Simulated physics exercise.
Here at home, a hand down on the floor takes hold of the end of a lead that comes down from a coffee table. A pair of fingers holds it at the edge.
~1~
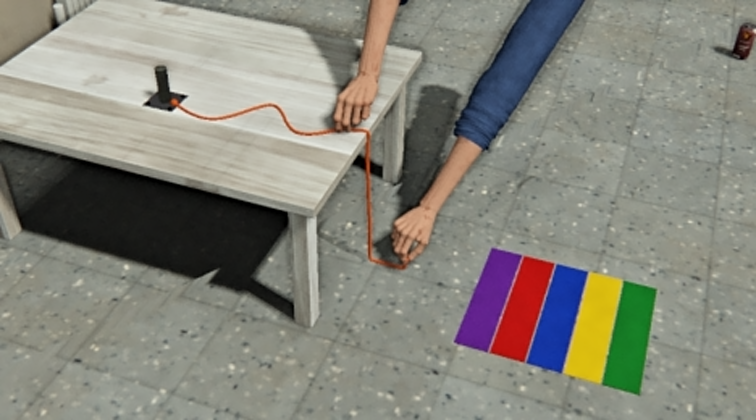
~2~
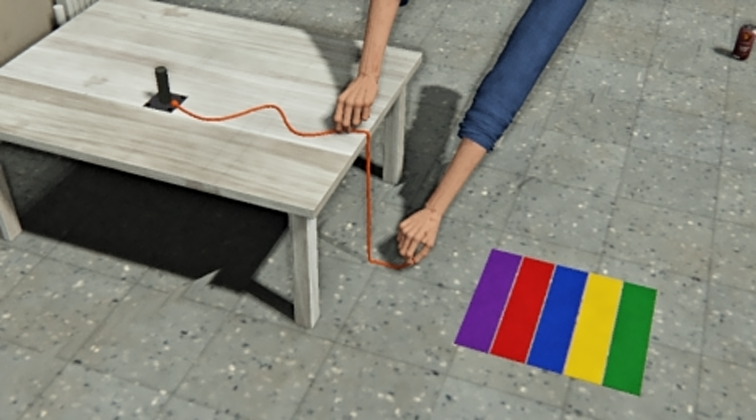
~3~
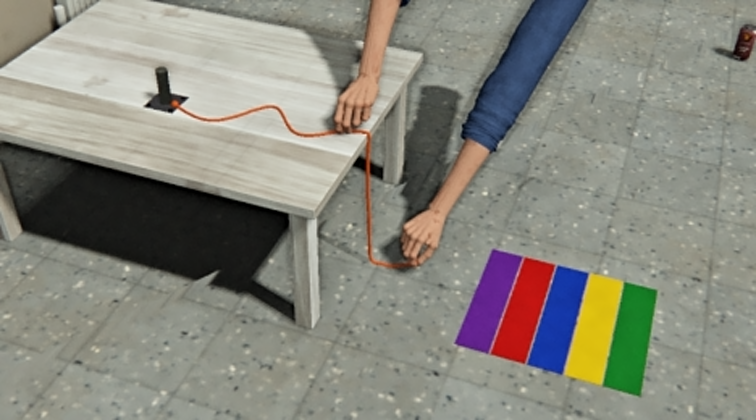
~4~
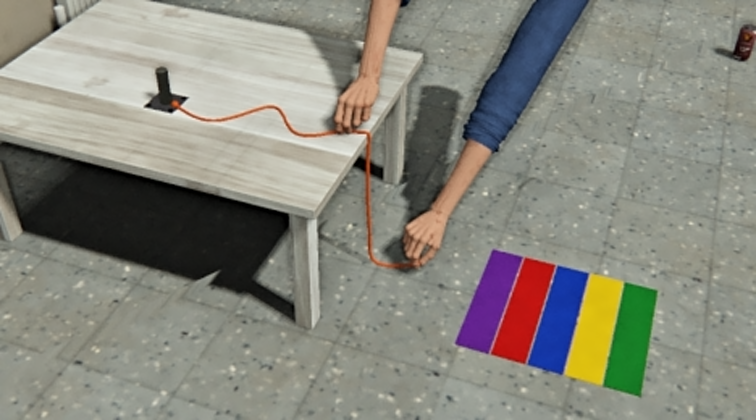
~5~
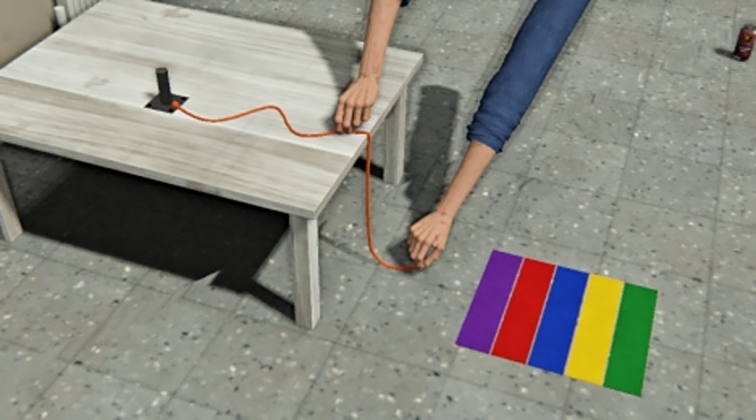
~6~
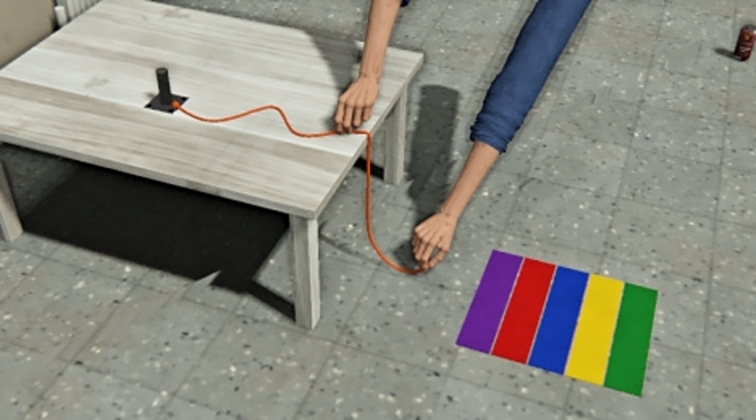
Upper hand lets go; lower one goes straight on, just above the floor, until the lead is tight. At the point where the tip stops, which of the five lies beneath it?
The blue strip lies beneath it.
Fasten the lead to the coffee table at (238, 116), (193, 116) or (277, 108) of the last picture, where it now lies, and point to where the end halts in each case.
Roughly (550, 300), (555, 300) and (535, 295), in that order.
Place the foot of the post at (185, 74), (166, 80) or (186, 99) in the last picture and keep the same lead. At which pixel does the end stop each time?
Places per try: (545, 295); (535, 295); (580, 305).
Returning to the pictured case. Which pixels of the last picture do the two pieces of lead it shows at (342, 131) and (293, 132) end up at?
First one: (382, 151); second one: (334, 131).
A little later, end near (497, 284); over purple.
Next, end near (538, 295); over red.
When it is tight, end near (564, 301); over blue. The end stops over the blue strip.
